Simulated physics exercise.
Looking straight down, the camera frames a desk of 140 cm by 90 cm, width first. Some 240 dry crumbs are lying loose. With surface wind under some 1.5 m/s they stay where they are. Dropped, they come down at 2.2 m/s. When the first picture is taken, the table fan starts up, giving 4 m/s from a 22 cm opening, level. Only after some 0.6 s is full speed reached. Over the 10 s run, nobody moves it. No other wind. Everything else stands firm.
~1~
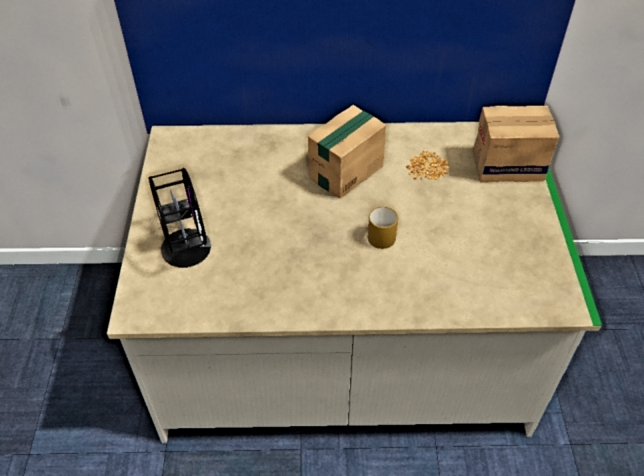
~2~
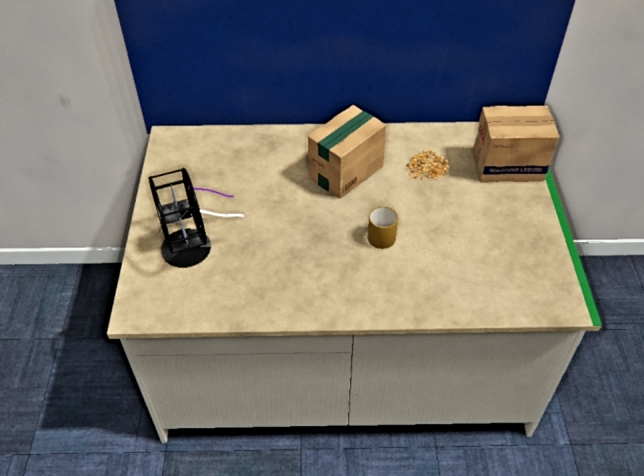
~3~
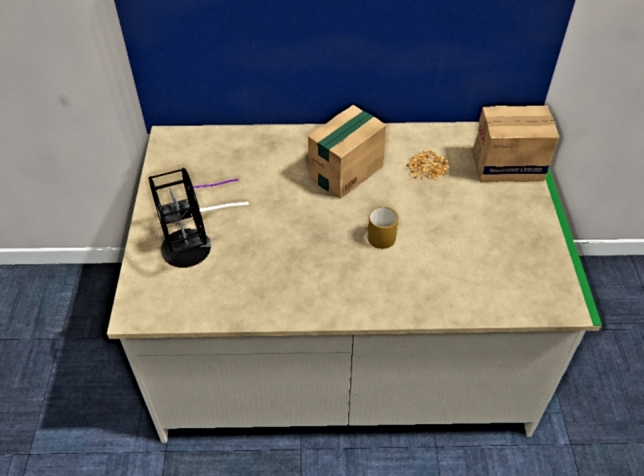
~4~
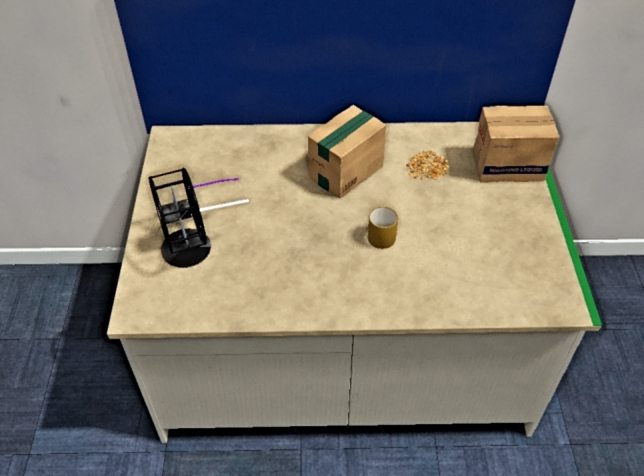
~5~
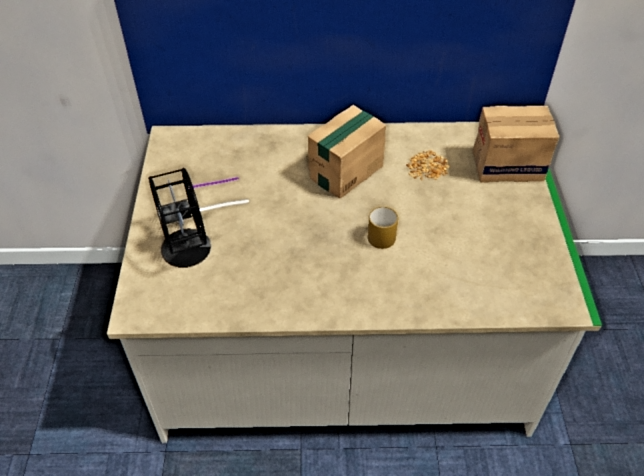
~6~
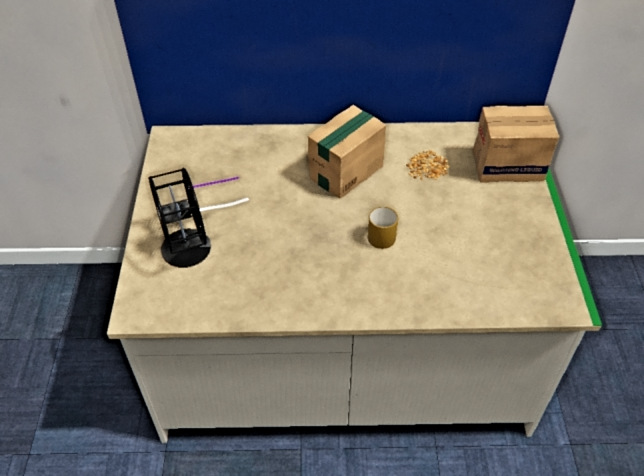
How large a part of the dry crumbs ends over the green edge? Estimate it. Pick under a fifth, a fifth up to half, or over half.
Under a fifth.
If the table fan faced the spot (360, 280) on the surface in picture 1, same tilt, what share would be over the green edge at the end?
In that case the share would be about 0 %.
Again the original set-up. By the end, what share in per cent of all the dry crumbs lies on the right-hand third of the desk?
Share at the end: Close to 80 %.
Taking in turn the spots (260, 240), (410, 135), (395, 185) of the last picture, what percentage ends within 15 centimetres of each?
0 %, 40 %, 30 %.
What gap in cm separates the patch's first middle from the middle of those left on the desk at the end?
Close to 0 cm.
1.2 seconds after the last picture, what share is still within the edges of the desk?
That works out to roughly 100 % remaining.
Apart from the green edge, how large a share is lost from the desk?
Close to 0 % of them.
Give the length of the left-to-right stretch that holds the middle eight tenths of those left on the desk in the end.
20 centimetres or so.
Then, 1.2 s after the last picture, 1 % are over the green edge; the middle of those still in play is near (430, 161); 10 % have settled or left.
Then, 2.4 s after the last picture, 1 % are over the green edge; the middle of those still in play is near (429, 162); 14 % have settled or left.
Then, 4.7 s after the last picture, 1 % are over the green edge; the middle of those still in play is near (427, 163); 18 % have settled or left.
Then, 9.2 s after the last picture, at the end, 1 % are over the green edge; the middle of those still in play is near (430, 162).
